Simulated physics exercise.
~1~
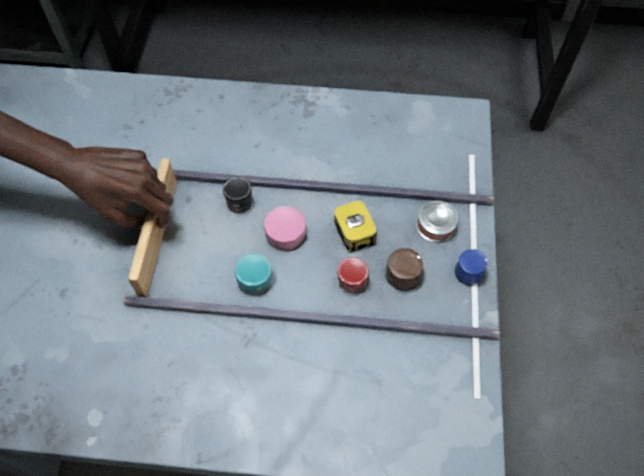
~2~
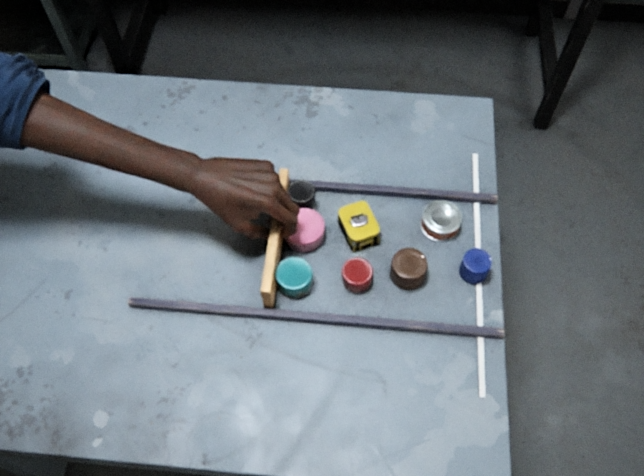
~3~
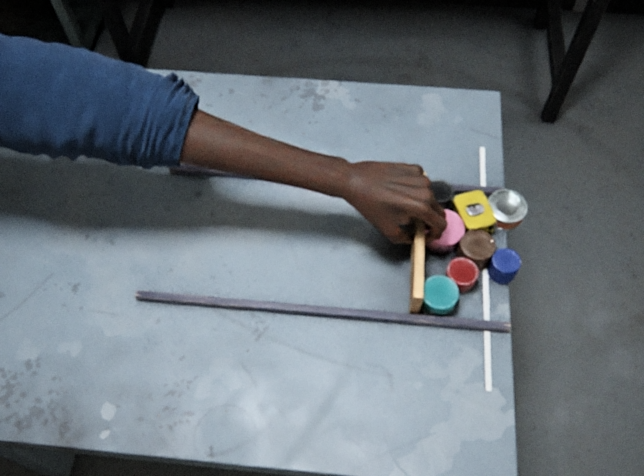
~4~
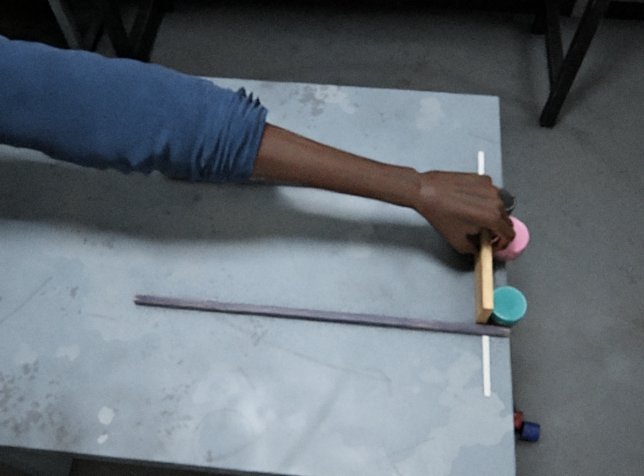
A wooden board, held upright by a hand, starts at the left of two dark rails on a grey table, facing a scatter of small lids, tins and a yellow case. The hand slides it right, and it gathers the black pot, pink tub and turquoise tin. Pushed farther, everything bunches together near the table's right edge, the silver and blue pieces crowding the brink. The board carries on to the white tape and stops there. The pink tub and turquoise tin remain at the edge, while five others, including the yellow case and blue lid, have gone off.
